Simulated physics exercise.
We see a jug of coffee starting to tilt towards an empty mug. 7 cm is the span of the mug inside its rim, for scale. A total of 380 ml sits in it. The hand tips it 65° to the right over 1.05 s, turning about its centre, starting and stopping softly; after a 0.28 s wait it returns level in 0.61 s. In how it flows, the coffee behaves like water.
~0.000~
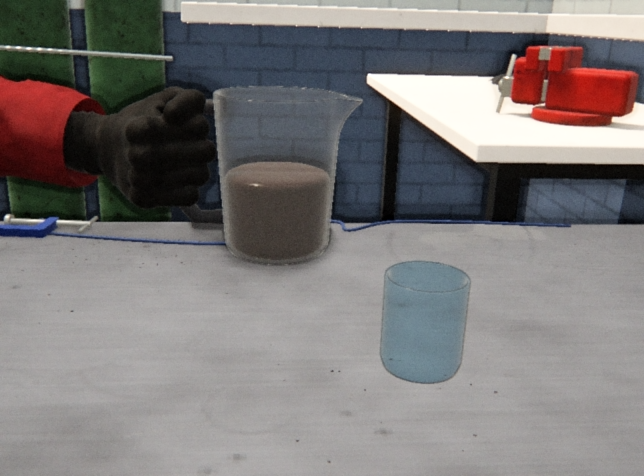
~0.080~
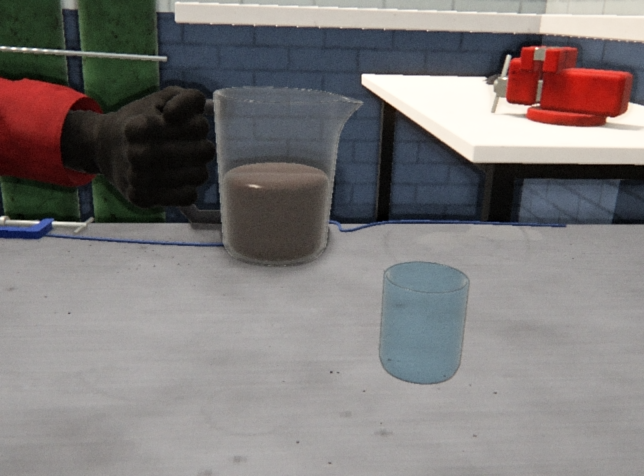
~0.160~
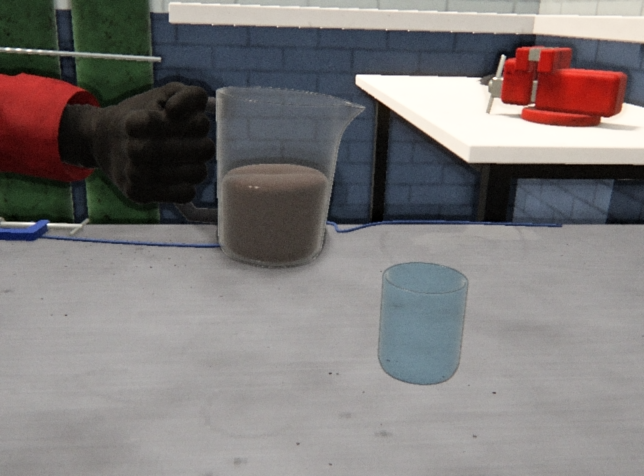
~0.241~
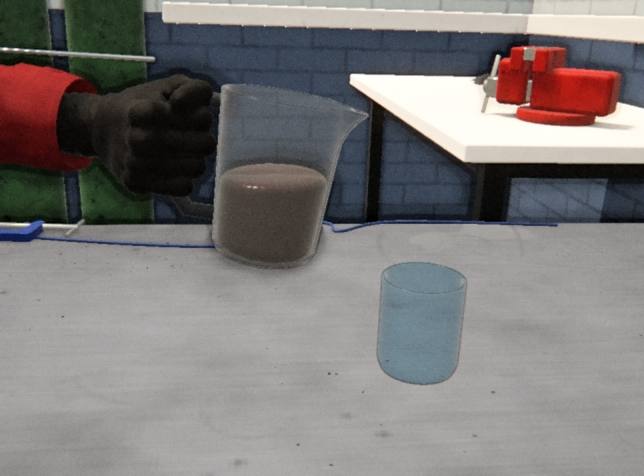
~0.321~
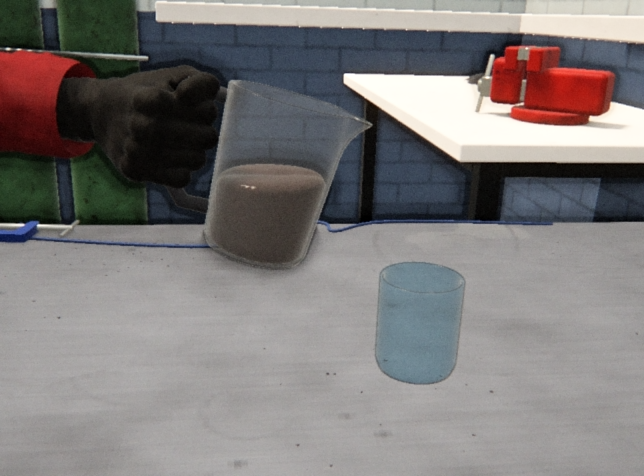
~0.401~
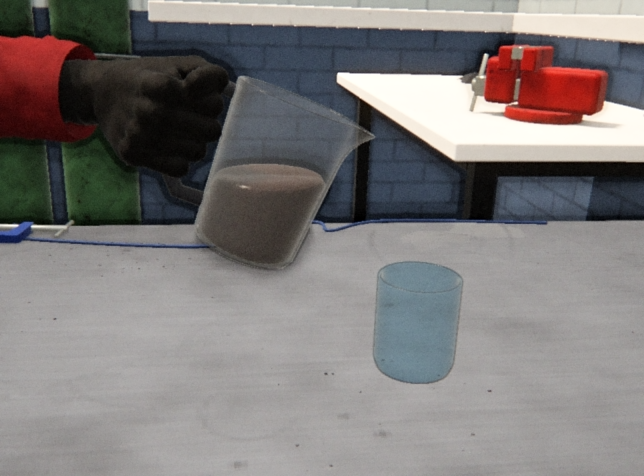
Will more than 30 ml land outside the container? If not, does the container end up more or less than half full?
You'd get a tidy, under-half fill.
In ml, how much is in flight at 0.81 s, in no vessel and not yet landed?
0 ml.
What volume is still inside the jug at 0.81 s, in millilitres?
I'd put it at around 380 ml.
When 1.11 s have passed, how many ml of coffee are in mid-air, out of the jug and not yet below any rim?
Airborne volume: Some 25 ml.
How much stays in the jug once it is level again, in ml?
It holds about 260 ml at the end.
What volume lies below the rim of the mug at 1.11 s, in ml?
It comes to around 30 ml.
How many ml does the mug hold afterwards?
Volume: Approx. 120 ml.
By 0.81 s the tilt is 57° and the mug has 0 ml, the jug 380 ml, and 0 ml is on the table.
By 1.11 s the tilt is 65° and the mug has 30 ml, the jug 330 ml, and 0 ml is on the table.
By 1.42 s the tilt is 62° and the mug has 95 ml, the jug 275 ml, and 0 ml is on the table.
By 1.76 s the tilt is 13° and the mug has 115 ml, the jug 265 ml, and 0 ml is on the table.
At rest the mug has 115 ml, the jug 265 ml, and 0 ml is on the table.
